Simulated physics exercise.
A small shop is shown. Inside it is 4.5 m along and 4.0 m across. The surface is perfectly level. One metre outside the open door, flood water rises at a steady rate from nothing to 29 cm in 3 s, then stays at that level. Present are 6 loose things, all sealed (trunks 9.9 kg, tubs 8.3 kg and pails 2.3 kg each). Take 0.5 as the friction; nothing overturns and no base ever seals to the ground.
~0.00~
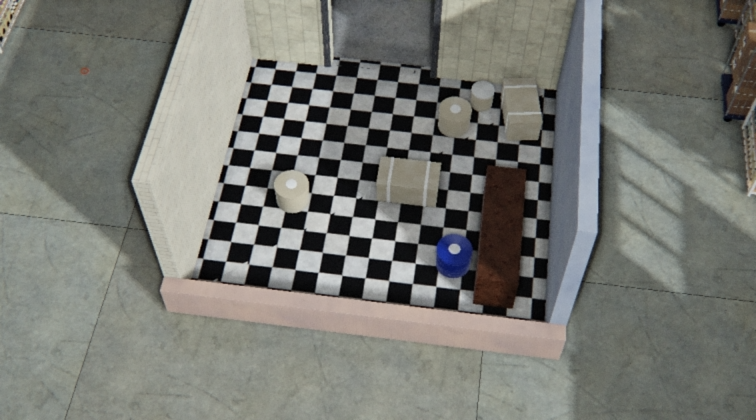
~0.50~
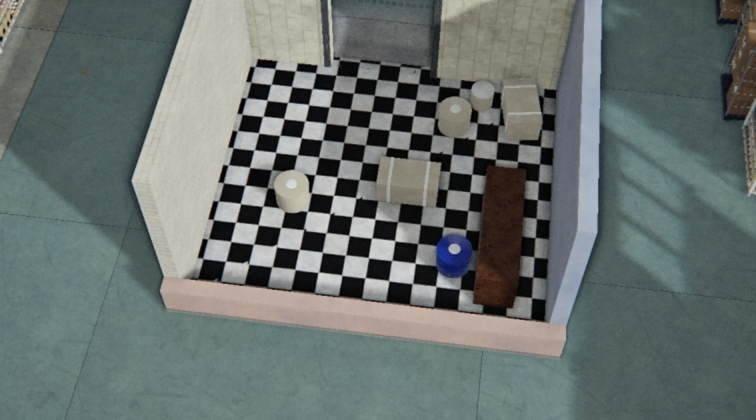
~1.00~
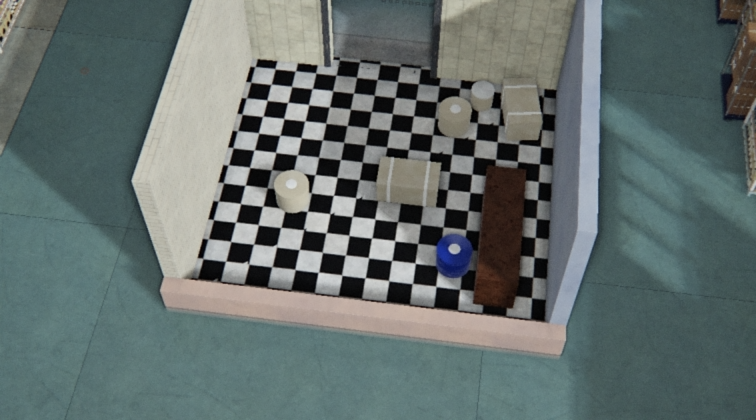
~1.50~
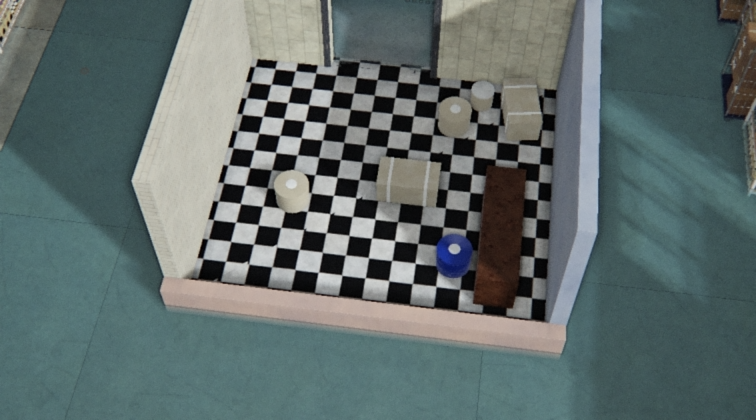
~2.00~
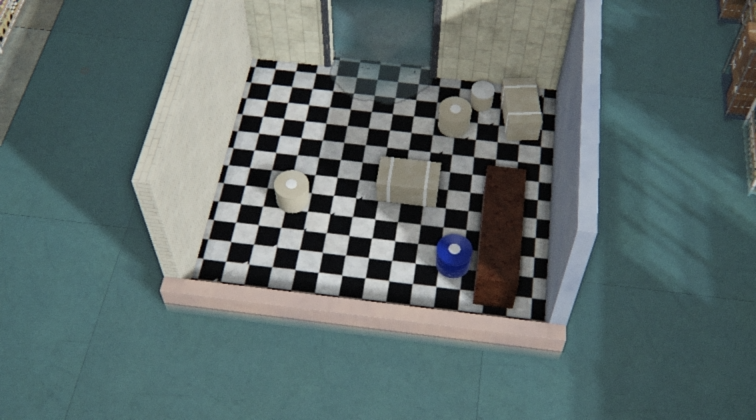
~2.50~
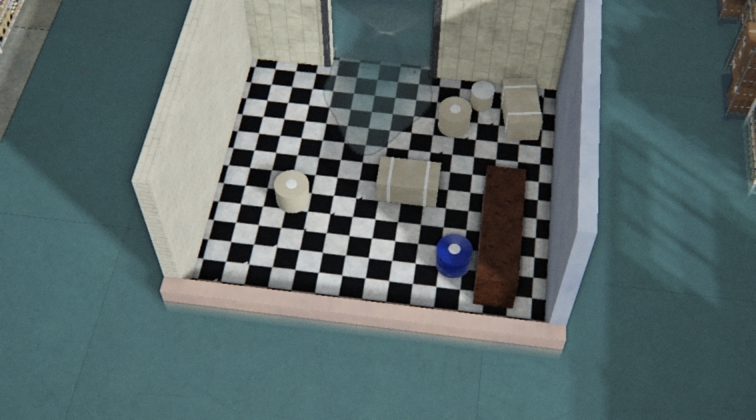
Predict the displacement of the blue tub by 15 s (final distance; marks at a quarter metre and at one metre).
It's going to make a modest move.
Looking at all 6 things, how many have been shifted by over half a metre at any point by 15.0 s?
6.
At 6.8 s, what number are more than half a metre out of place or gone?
I make it 3 by then.
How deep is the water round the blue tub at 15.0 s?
Depth approx. 23 cm.
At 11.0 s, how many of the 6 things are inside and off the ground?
At that moment it comes to 6.
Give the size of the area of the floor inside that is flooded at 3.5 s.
Wet area: Approx. 6.5 m2.
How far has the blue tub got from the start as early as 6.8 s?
Shift: About 80 cm.
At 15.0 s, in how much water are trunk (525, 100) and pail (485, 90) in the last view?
About 16 and 16 cm.
After 3.5 s the blue tub is near (455, 249), 0.0 m from its start, aground; 0 afloat.
After 6.8 s the blue tub is near (462, 299), 0.7 m from its start, afloat; 3 afloat.
After 11.0 s the blue tub is near (463, 298), 0.7 m from its start, afloat; 6 afloat.
After 15.0 s the blue tub is near (463, 294), 0.7 m from its start, afloat; 6 afloat.
